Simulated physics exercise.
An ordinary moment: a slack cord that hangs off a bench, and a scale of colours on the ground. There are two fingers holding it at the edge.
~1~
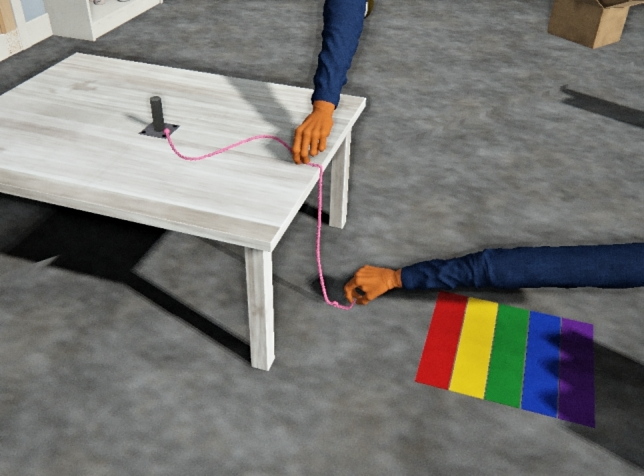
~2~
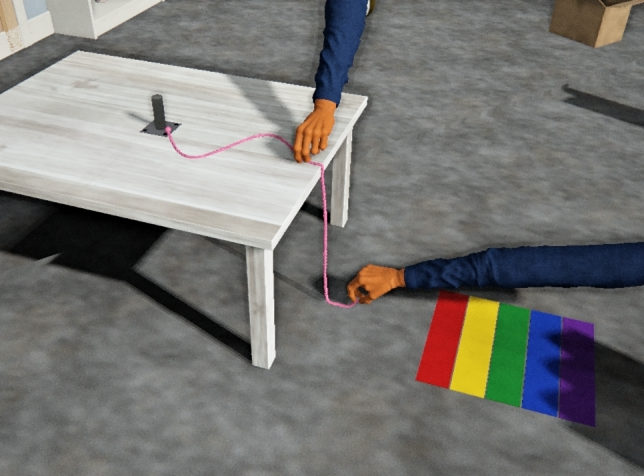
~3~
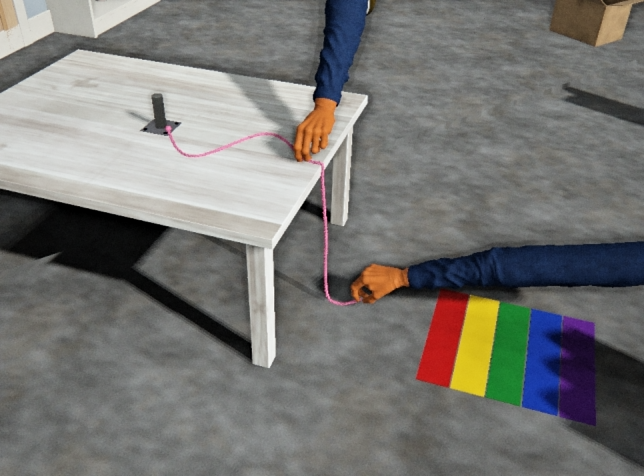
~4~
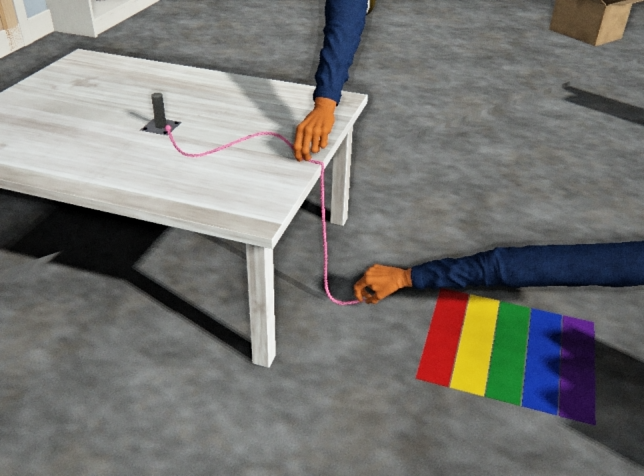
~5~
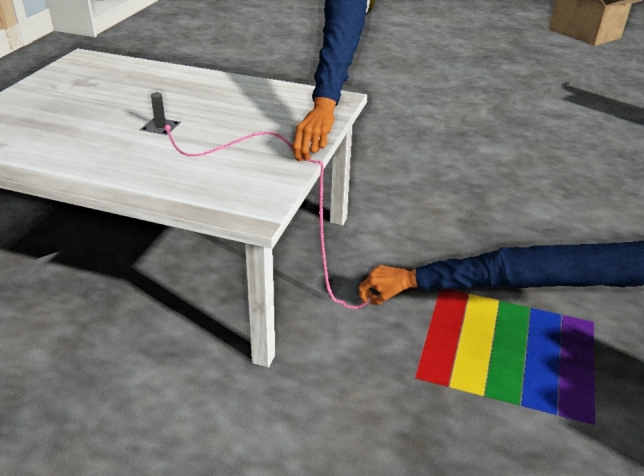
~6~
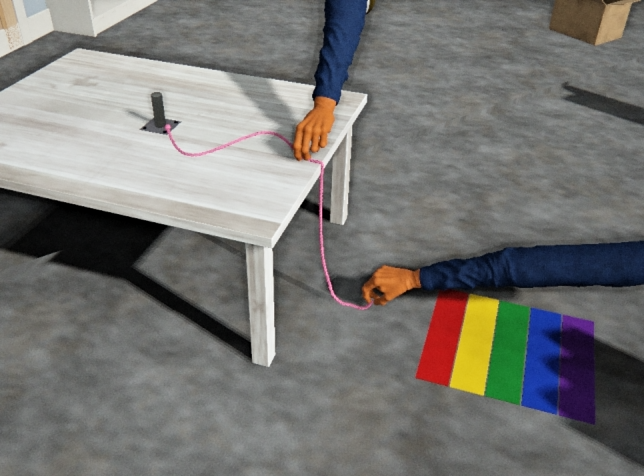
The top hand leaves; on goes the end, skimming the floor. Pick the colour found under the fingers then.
Blue is under them.
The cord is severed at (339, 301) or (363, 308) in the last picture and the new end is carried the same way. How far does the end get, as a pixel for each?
Taking them in turn, near (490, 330) and near (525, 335).
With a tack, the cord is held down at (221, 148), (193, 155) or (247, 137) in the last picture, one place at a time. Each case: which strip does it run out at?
You'd see green first, green next, and yellow last.
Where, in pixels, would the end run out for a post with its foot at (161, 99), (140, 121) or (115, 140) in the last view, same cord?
About (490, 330), then (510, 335), then (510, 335).
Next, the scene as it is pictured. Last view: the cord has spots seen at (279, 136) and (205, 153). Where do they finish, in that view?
First near (321, 163), second near (239, 143).
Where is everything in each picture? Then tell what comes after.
The first frame shows end (354, 301); red (436, 367); yellow (470, 375); green (505, 384); blue (540, 393); purple (577, 402).
The second frame shows end (357, 300); cord through (174, 144) (224, 149) (282, 140) (322, 171) (325, 235) (326, 288).
The third frame shows end (361, 300).
The fourth frame shows end (364, 300); cord through (174, 142) (224, 147) (282, 138) (322, 170) (324, 234) (326, 286).
The fifth frame shows end (369, 301).
The sixth frame shows end (372, 301); cord through (173, 142) (224, 146) (282, 137) (322, 169) (321, 233) (330, 286).
Early on, end near (489, 329); over yellow.
Midway, end near (523, 337); over green.
At the end of the slack, end near (544, 342); over blue. Over blue.
